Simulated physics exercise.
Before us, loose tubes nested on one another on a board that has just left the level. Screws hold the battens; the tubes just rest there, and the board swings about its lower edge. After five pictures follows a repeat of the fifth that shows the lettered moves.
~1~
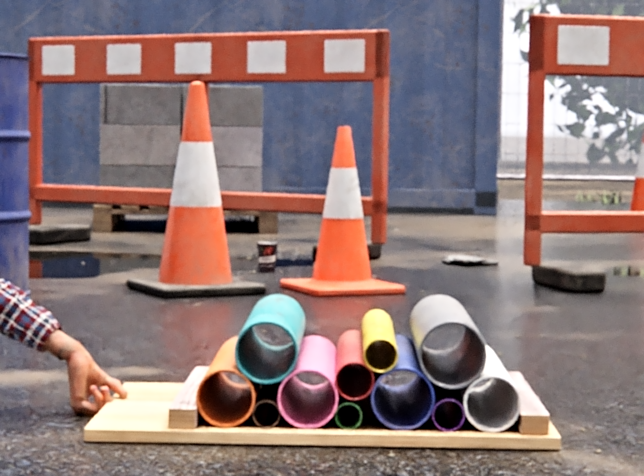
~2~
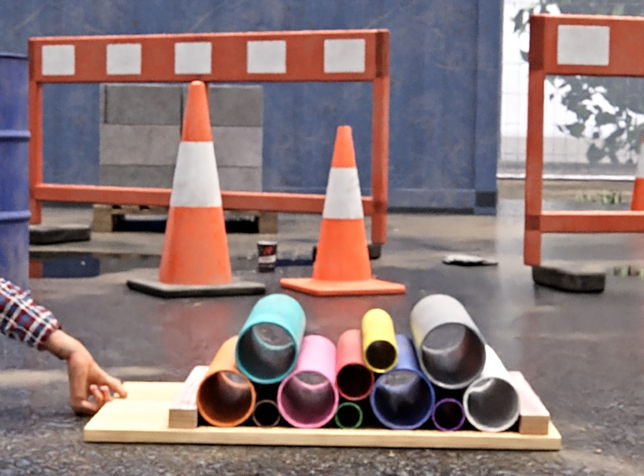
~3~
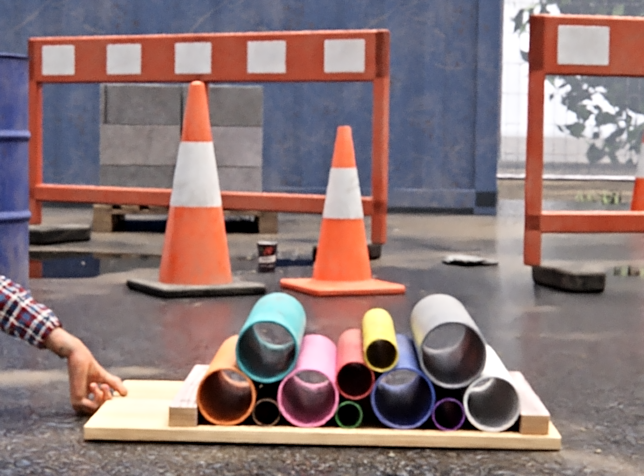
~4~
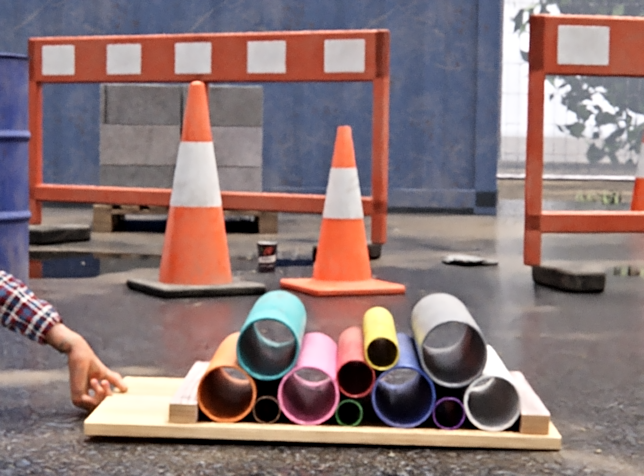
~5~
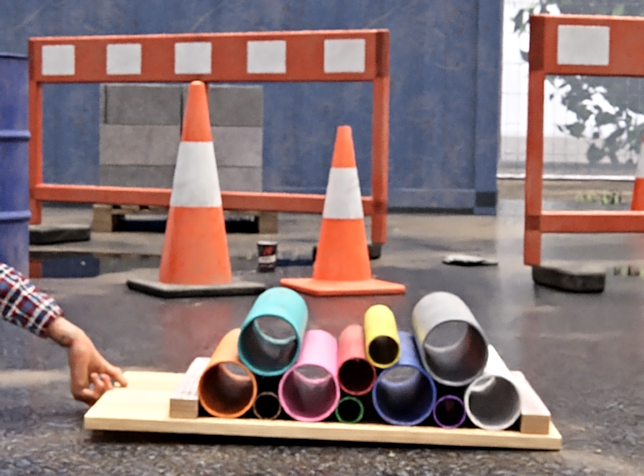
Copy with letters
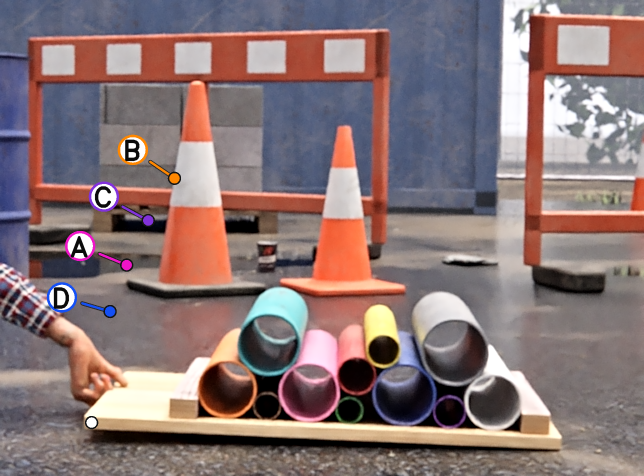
A hand in a checked sleeve slowly lifting the left end of a wooden board slightly, colourful stacked tubes tilting with it.
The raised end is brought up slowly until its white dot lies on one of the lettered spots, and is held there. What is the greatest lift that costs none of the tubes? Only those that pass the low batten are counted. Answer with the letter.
Stop at B.
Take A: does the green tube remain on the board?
The green tube: Yes.
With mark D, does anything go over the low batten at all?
No.
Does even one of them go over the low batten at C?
At C: No.
On the marked copy, A at (127, 265); B at (175, 178); C at (148, 220); D at (110, 311); the white dot at (92, 423).
With B. Early on, board at 19°.
Further on, board at 34°.
At the end, board at 34°, none over the low batten.
As for the rest, A none over the low batten; C none over the low batten; D none over the low batten.
